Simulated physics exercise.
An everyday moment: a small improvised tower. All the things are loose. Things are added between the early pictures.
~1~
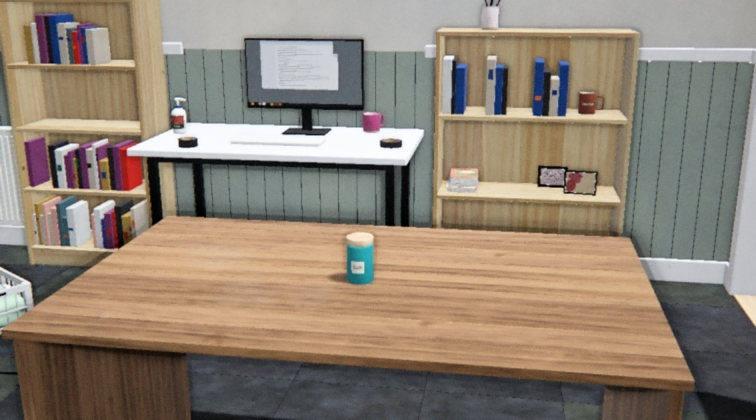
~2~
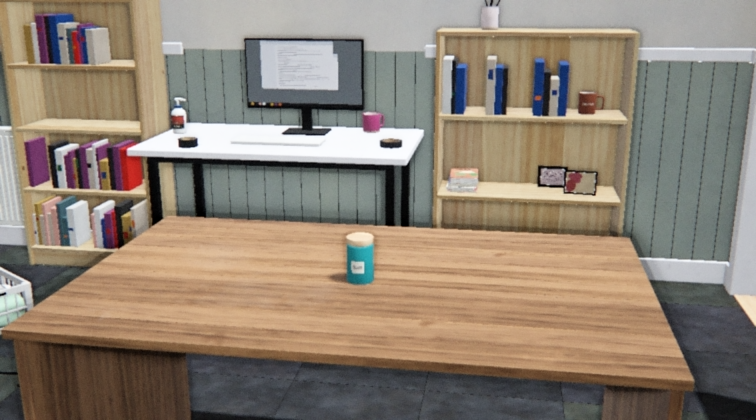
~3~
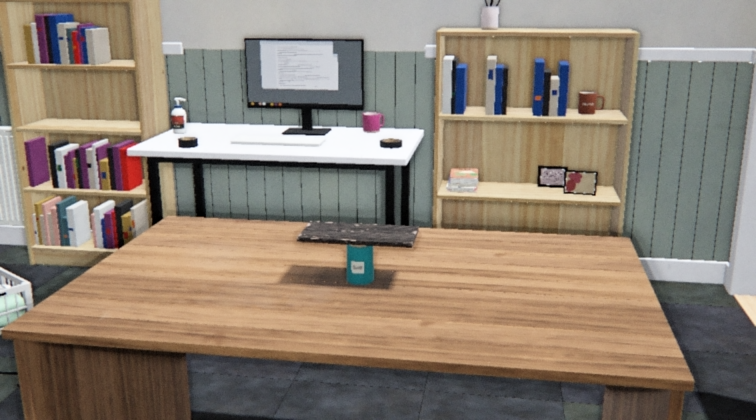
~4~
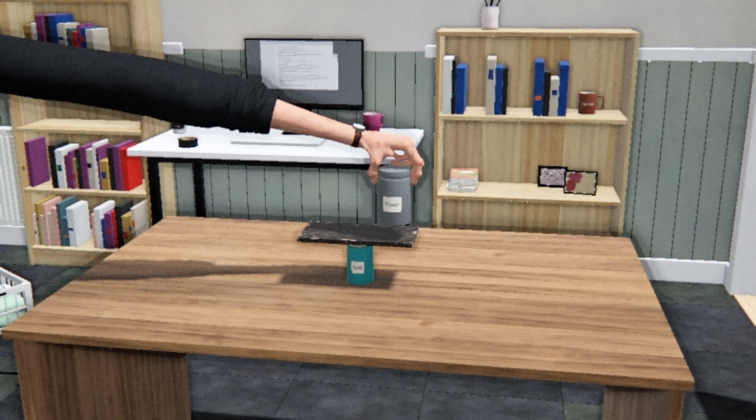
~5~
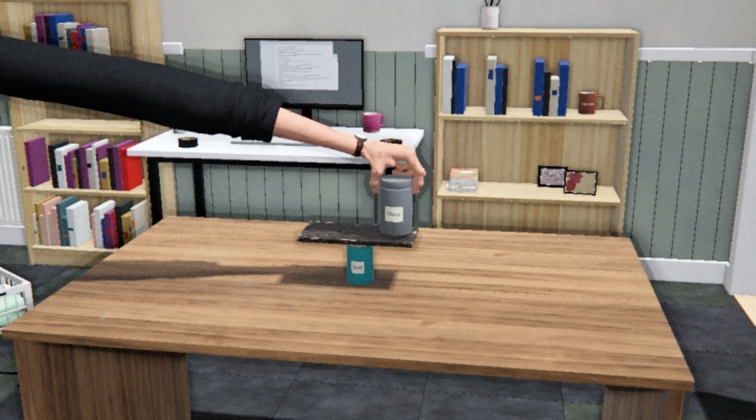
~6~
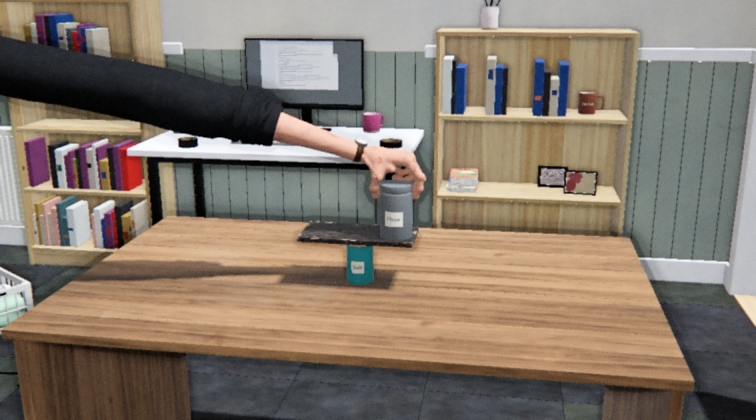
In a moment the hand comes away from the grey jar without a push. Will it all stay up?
Here the stack comes apart.
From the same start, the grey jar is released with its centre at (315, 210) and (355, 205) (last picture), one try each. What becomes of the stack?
First try: It gives way; second try: It holds.
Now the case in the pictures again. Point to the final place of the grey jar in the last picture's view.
Around (440, 278).
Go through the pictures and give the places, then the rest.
In the first picture, the last thing is not in view yet.
In the second picture, the last thing is not in view yet.
In the third picture, the last thing is not in view yet; black board (359, 234).
The fourth picture shows on its way; grey jar (395, 195); black board (359, 234).
The fifth picture shows on its way; grey jar (396, 205); black board (359, 234).
The sixth picture shows set down, still held; grey jar (396, 210); black board (359, 234).
Then, 0.30 s after the last picture, grey jar now fallen; black board tipped 31° from how it was.
Then, 0.40 s after the last picture, black board tipped 62° from how it was.
Then, 0.70 s after the last picture, black board tipped 64° from how it was.
At rest, fallen, grey jar; tipped over in the stack, black board; turquoise jar in place. Seen from the same camera at the end, grey jar near (440, 278). The stack gives way.
